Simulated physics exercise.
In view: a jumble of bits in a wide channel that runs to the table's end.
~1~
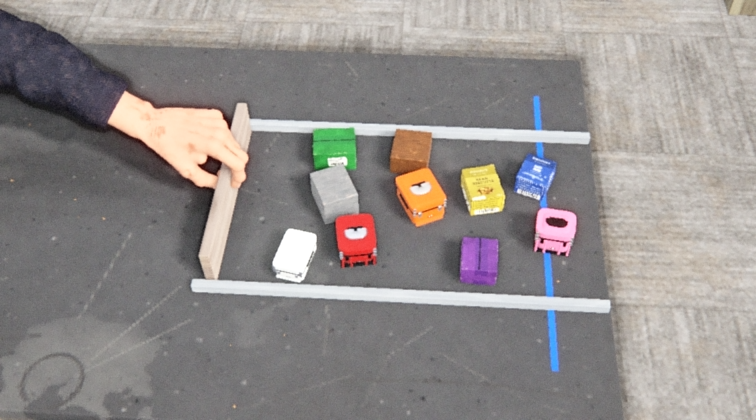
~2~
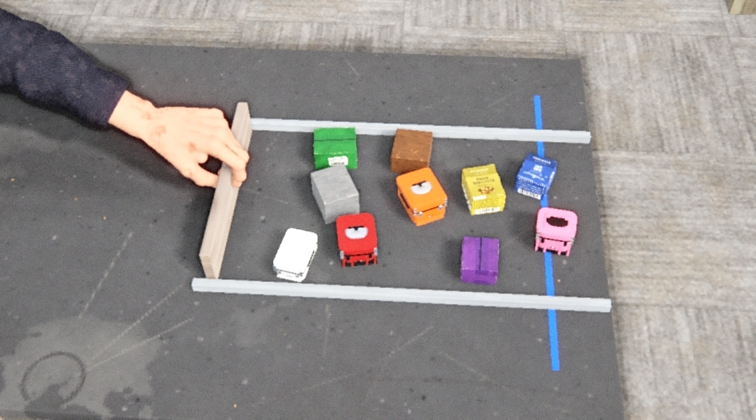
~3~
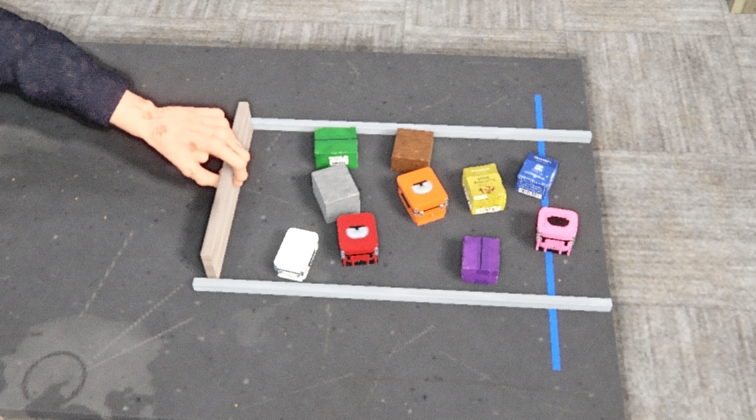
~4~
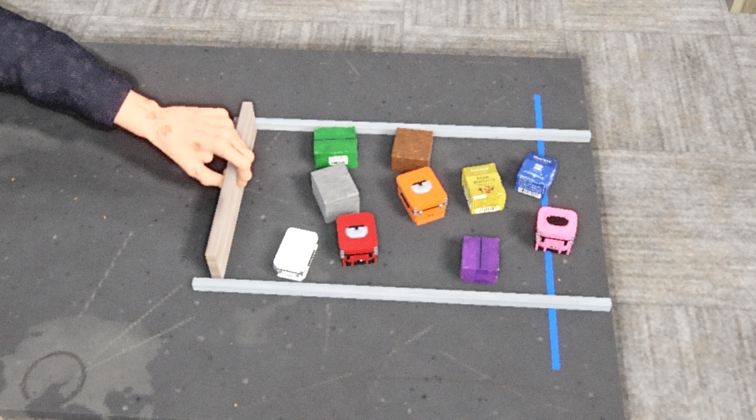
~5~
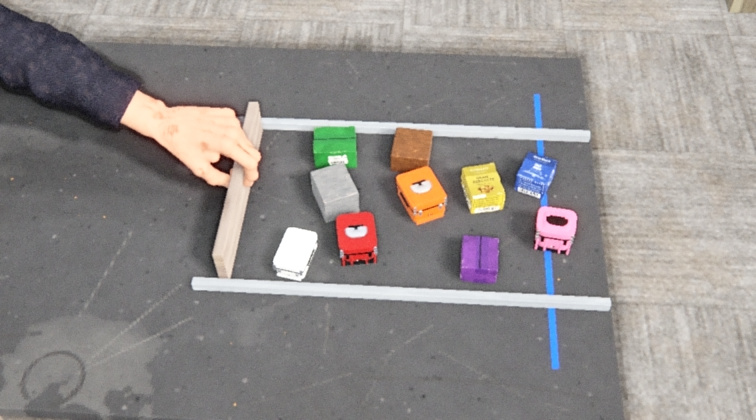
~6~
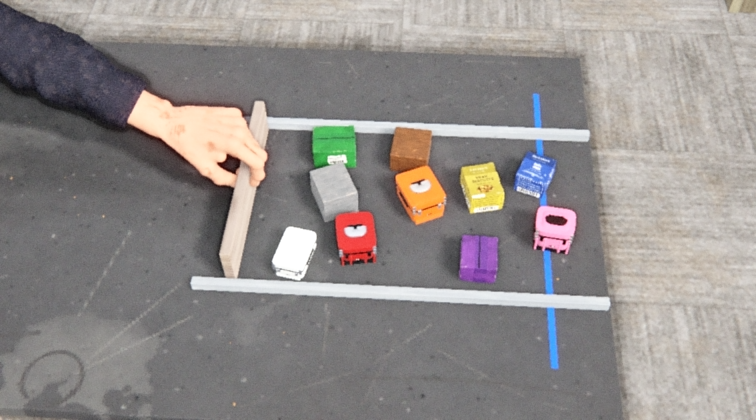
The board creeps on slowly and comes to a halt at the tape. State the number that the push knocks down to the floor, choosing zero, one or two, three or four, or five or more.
The number knocked down is five or more.
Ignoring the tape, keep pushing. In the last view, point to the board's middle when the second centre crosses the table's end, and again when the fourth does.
At (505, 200) for the second, at (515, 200) for the fourth.
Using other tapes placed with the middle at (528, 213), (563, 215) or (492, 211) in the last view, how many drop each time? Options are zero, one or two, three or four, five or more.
Going through the three places in order, the answers are three or four; more than four; one to two.
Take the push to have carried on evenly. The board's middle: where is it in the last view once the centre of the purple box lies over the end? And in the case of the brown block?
I reckon its middle sits around (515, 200) and then around (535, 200).
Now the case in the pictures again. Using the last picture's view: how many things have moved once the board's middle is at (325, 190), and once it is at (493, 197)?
The count is 4 at the first point and 10 at the second.
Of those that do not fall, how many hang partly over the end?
The count would be 2.
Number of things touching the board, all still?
It is in contact with 3.
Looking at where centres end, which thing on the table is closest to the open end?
Foremost one: Orange case.
Soon after, none off yet; pink case at rest near (554, 230); blue box at rest near (535, 175); yellow box at rest near (482, 188).
Then, none off yet; pink case at rest near (554, 230); blue box moving near (544, 174); yellow box moved about its own width near (511, 190).
Further on, none off yet; pink case moved about its own width near (589, 233); blue box tipped well over near (611, 171); yellow box moved well along near (589, 188).
At rest, the number that fall off is five or more; fallen, brown block, purple box, yellow box, blue box and pink case.
